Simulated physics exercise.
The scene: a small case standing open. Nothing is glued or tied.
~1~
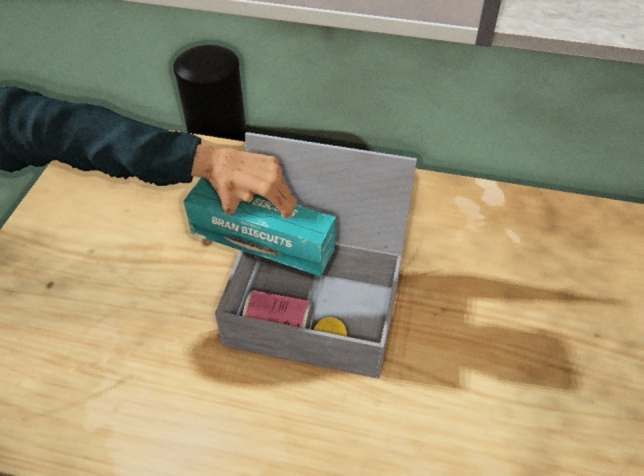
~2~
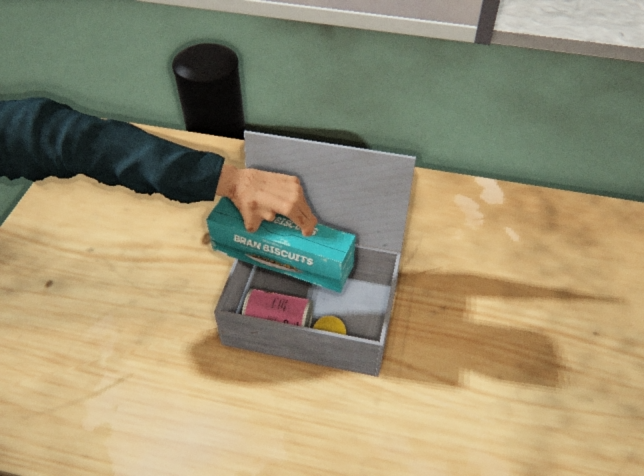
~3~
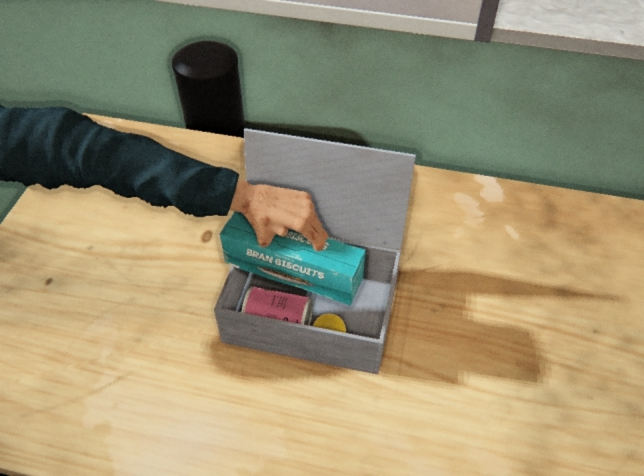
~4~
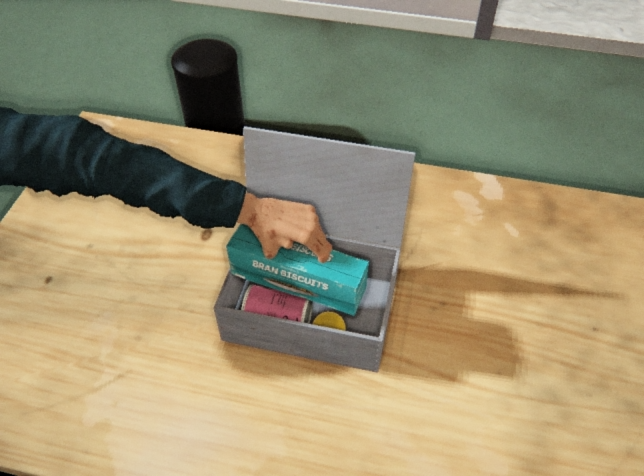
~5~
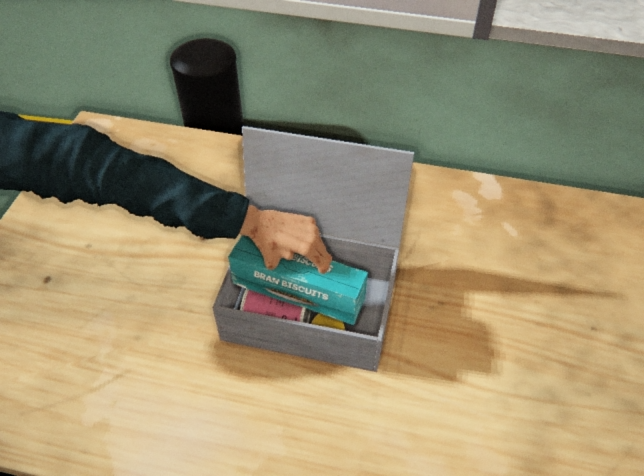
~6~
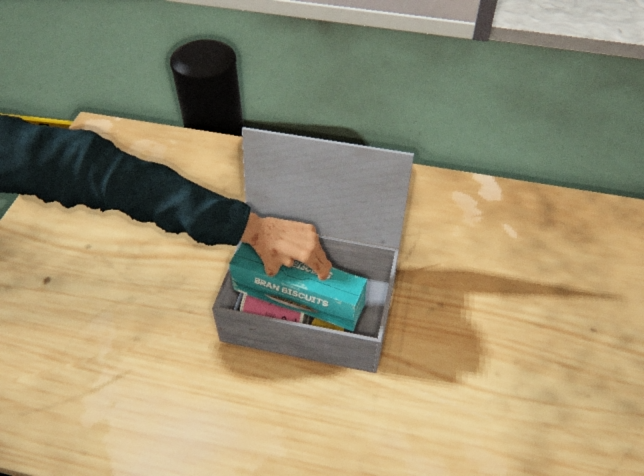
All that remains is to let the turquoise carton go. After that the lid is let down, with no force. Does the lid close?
The lid shuts flat.
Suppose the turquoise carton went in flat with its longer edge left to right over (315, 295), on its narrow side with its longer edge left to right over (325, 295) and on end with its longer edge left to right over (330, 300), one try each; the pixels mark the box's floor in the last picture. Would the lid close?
First try: It closes; second try: It sits on the rim; third try: It is held up.
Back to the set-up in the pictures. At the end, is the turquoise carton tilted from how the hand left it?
It ends up tilted.
Then, 0.50 s past the last view, turquoise carton on its side near (314, 277).
Then, 1.50 s past the last view, lid 65° above the rim; turquoise carton on its side near (313, 278).
Then, 1.90 s past the last view, lid 24° above the rim; turquoise carton on its side near (313, 278).
Finally, lid shut; down or leaning hard in the box, turquoise carton; the other 2 still in place. Final places as the last picture's camera would see them, turquoise carton near (313, 278).
